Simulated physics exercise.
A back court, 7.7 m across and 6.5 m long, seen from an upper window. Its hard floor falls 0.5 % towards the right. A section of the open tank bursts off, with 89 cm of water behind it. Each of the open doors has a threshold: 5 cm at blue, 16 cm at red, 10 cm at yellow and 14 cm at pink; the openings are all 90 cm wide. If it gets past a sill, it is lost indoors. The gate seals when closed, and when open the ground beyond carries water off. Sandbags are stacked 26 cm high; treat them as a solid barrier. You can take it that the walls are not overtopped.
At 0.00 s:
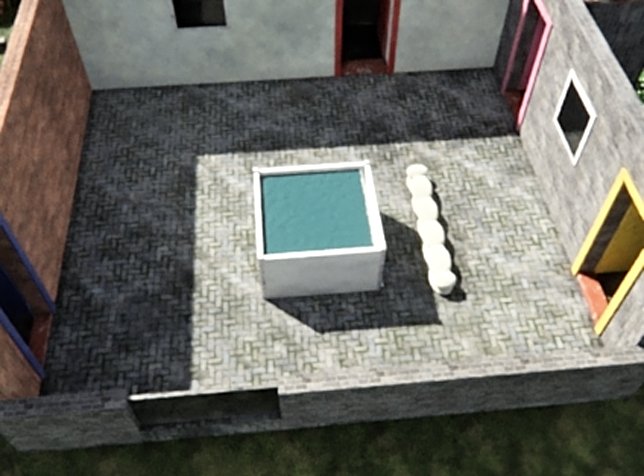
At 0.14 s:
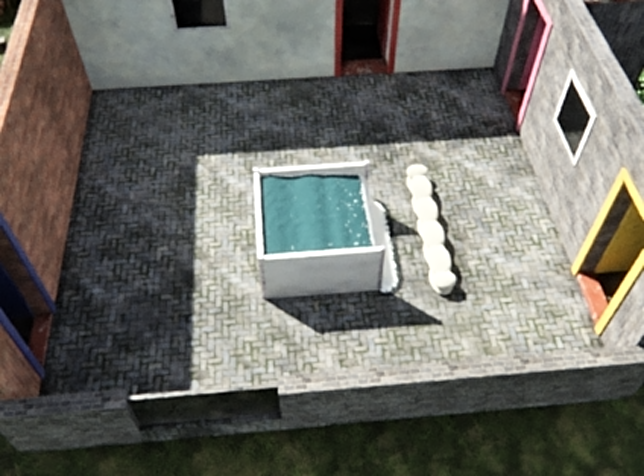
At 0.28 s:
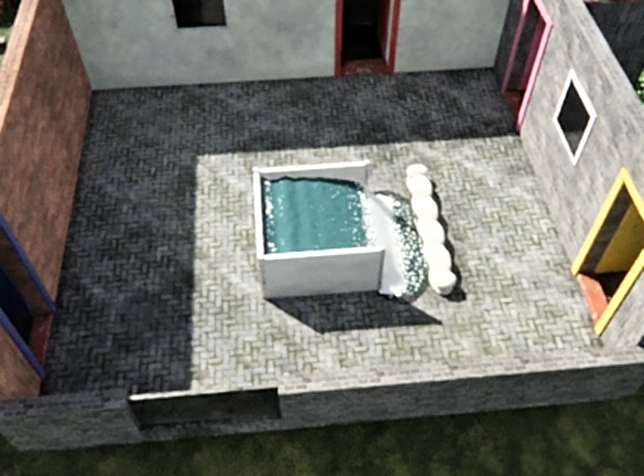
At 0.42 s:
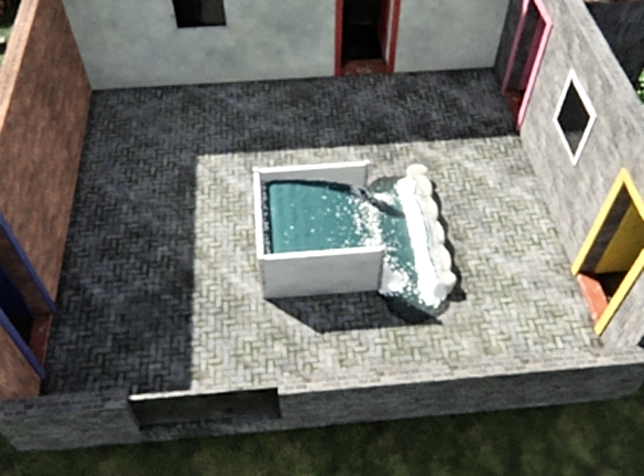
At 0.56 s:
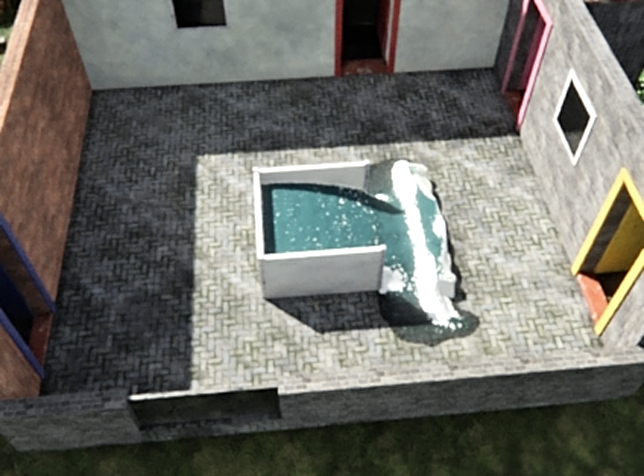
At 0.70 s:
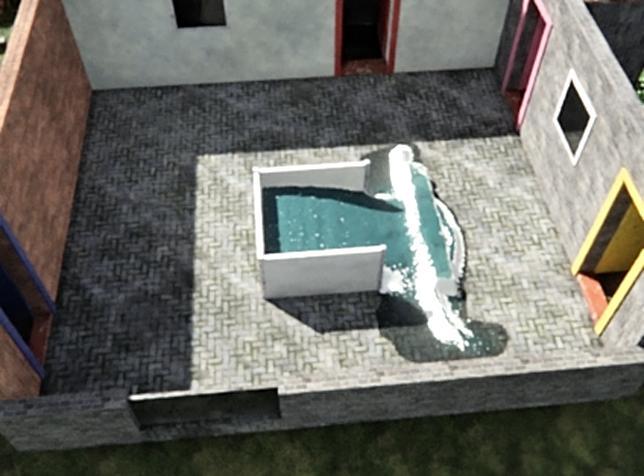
Water bursts from the open tank's right side, surges over the sandbags and spreads across the paving.
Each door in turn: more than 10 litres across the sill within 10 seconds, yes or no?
Answers: Blue door, no; red door, no; yellow door, yes; pink door, no.
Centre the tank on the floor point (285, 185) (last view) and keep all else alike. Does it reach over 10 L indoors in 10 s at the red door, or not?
Lab note: Red door, limit held.
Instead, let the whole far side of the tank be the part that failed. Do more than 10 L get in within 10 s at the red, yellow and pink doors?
Red: Exceeding the limit; yellow: Within the limit; pink: Exceeding the limit.
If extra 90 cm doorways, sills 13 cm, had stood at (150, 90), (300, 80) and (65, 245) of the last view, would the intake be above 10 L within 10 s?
In that order: Short of it, short of it, short of it.
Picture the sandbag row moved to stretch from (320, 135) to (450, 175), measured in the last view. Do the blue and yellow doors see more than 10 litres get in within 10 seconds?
Well, the blue one ends up more than allowed and the yellow one ends up more than allowed.
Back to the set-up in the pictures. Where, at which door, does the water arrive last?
Door: Blue.
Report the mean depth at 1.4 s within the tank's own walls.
Depth, averaged: Around 32 centimetres.
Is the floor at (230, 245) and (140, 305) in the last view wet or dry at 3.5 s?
I'd call them spared and then spared.
After 1.4 s water covers 35 % of the floor and is deepest (52 cm) near (419, 246); blue door not reached, red door not reached, yellow door not reached, pink door not reached.
After 2.2 s water covers 50 % of the floor and is deepest (34 cm) near (596, 374); blue door not reached, red door 17 cm at the sill, 0 L in, yellow door 21 cm at the sill, 13 L in, pink door 11 cm at the sill, 0 L in.
After 3.5 s water covers 60 % of the floor and is deepest (19 cm) near (452, 283); blue door not reached, red door 12 cm at the sill, 1 L in, yellow door 15 cm at the sill, 50 L in, pink door 4 cm at the sill, 0 L in.
After 6.0 s water covers 80 % of the floor and is deepest (13 cm) near (516, 163); blue door 5 cm at the sill, 3 L in, red door 5 cm at the sill, 1 L in, yellow door 6 cm at the sill, 60 L in, pink door 6 cm at the sill, 0 L in.
After 10.0 s water covers 95 % of the floor and is deepest (8 cm) near (75, 192); blue door 3 cm at the sill, 3 L in, red door 6 cm at the sill, 1 L in, yellow door 5 cm at the sill, 60 L in, pink door 8 cm at the sill, 0 L in.
